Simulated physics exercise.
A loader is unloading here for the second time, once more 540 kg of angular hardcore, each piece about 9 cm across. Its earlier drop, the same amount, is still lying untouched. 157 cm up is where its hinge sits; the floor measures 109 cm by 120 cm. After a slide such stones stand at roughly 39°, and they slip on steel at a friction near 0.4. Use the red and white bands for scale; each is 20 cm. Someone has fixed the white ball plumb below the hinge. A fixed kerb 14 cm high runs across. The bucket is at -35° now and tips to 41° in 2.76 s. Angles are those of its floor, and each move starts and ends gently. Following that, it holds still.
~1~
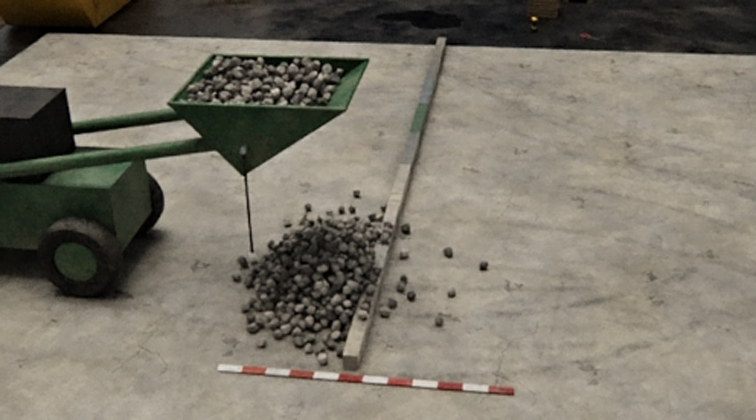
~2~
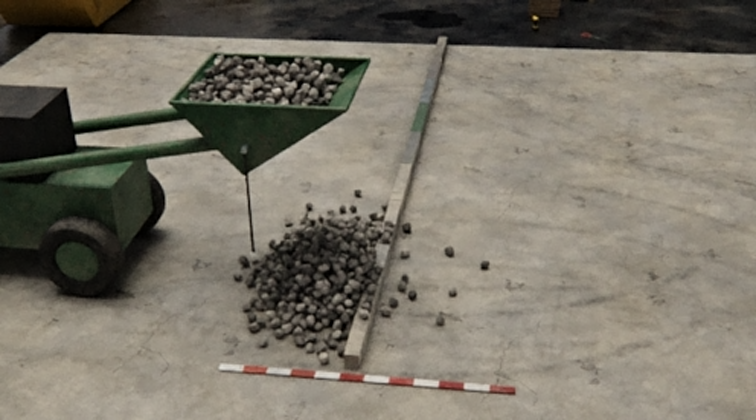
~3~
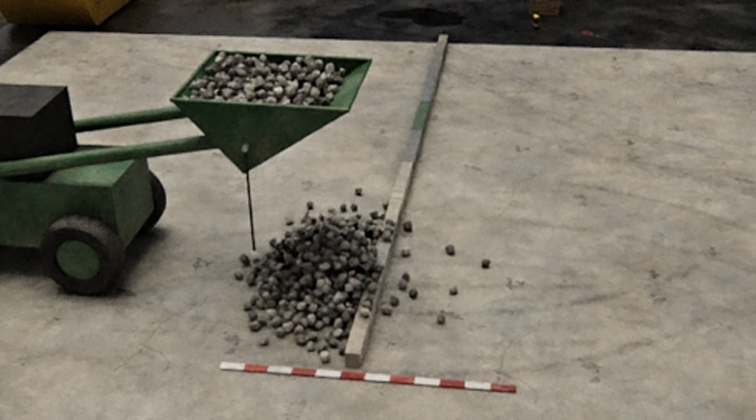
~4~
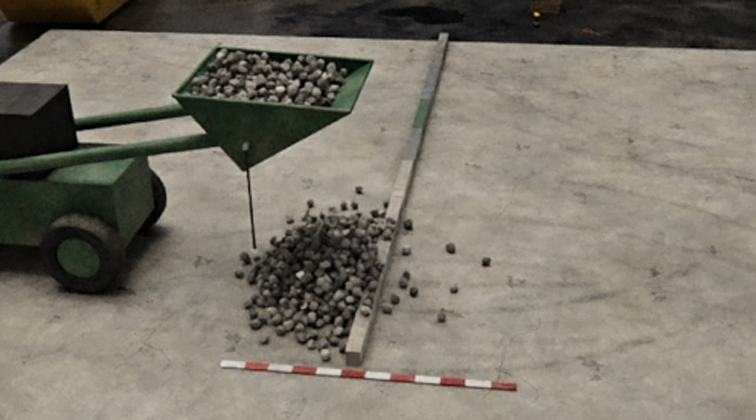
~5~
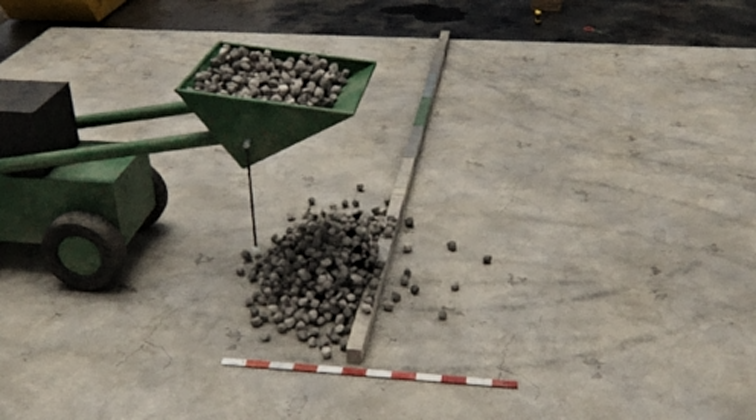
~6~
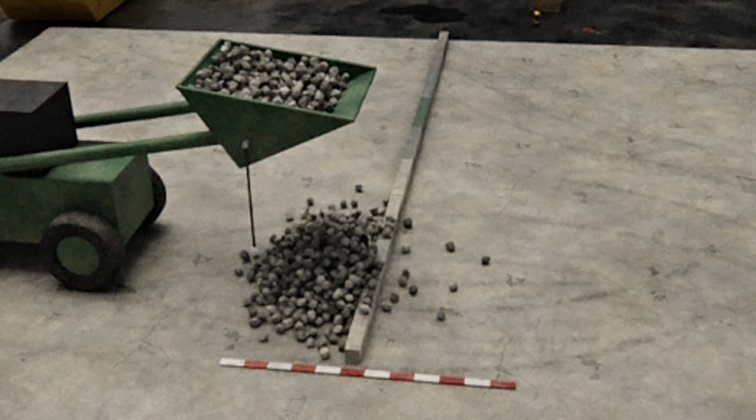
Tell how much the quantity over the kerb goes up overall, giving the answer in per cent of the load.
It goes up by roughly 74 per cent.
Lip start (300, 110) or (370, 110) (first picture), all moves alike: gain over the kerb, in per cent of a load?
First place: Roughly 30 %; second place: Roughly 95 %.
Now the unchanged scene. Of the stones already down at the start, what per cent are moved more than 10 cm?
Roughly 0 % of them.
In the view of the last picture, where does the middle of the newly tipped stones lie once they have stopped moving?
Near (407, 264).
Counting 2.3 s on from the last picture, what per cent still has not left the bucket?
It keeps some 15 percent of its load.
Then, 1.5 s after the last picture the floor is at 29°; in per cent of one load, 98 in the bucket, 100 on this side of the kerb, 2 over the kerb; the foremost stones are at (431, 280).
Then, 2.3 s after the last picture the floor is at 41°; in per cent of one load, 16 in the bucket, 143 on this side of the kerb, 41 over the kerb; the foremost stones are at (464, 271).
Then, 2.6 s after the last picture the floor is at 41°; in per cent of one load, 0 in the bucket, 132 on this side of the kerb, 68 over the kerb; the foremost stones are at (502, 272).
Then, 5.5 s after the last picture the floor is at 41°; in per cent of one load, 0 in the bucket, 124 on this side of the kerb, 76 over the kerb; the foremost stones are at (526, 293). Net gain over the kerb, 74.
